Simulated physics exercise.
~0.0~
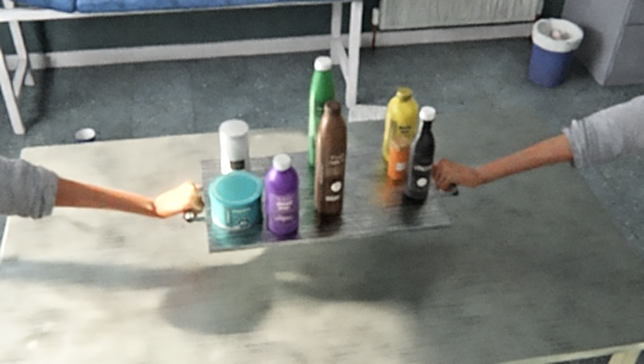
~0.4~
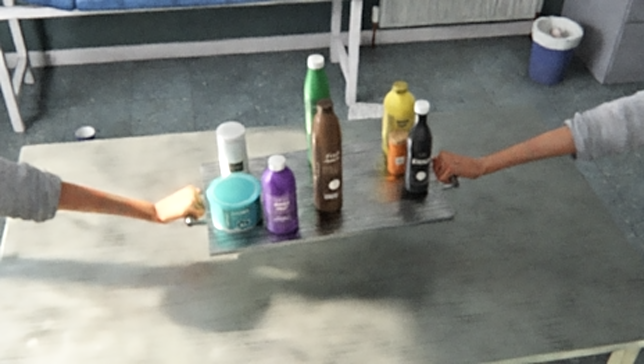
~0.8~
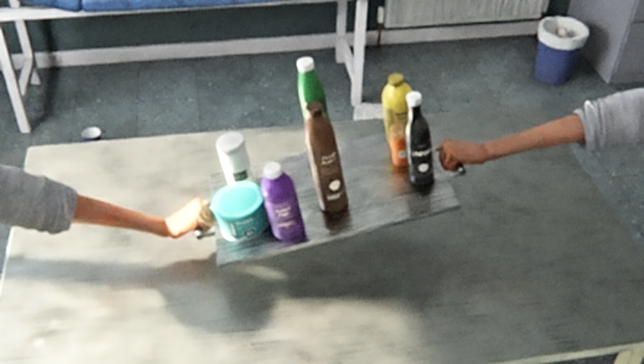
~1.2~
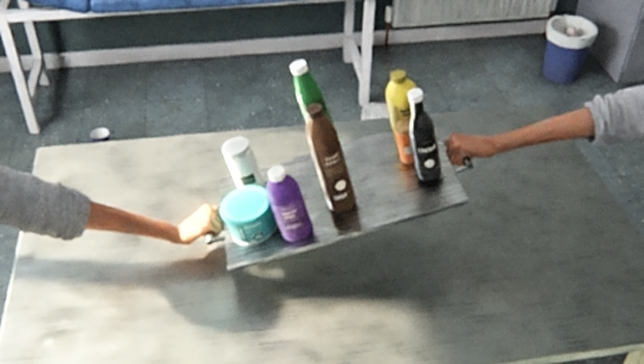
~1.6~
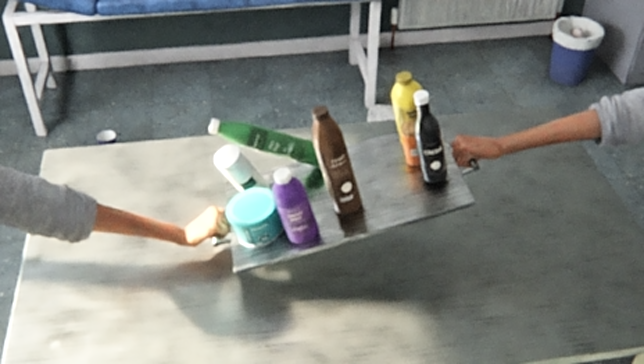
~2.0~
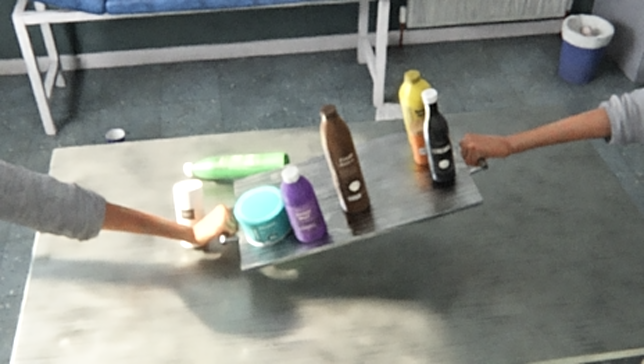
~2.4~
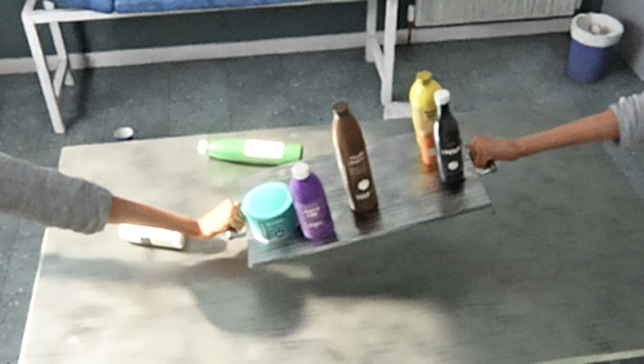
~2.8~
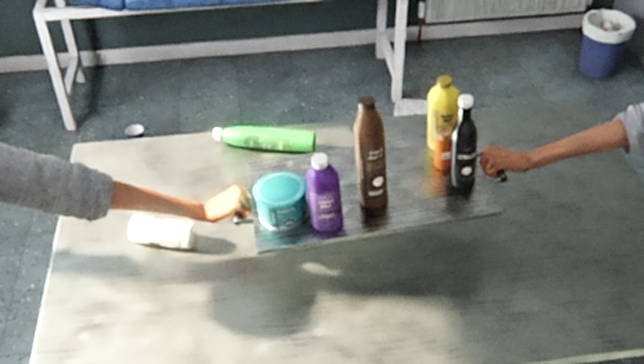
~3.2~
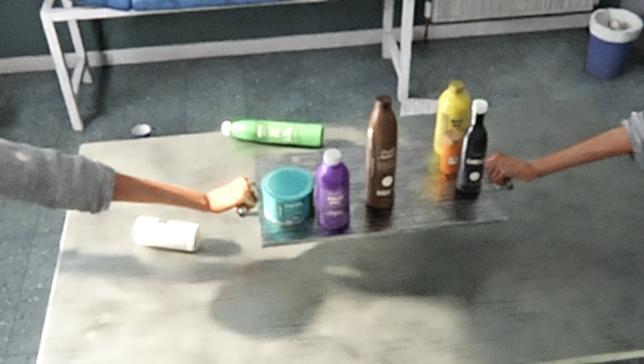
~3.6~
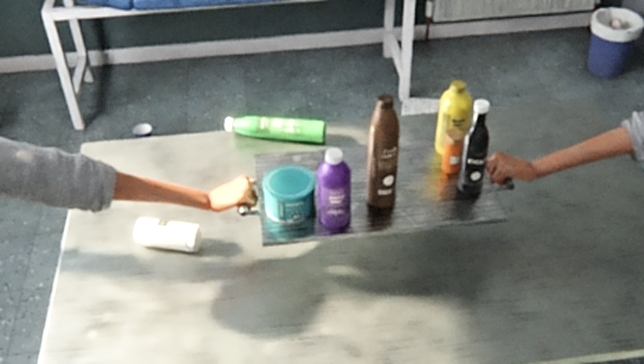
The video shows two hands holding a tray of bottles and tubs above a table and tilting it down to the left. The green bottle topples and the white jar drops off, and both end up lying on the table as the tray levels with the rest upright.
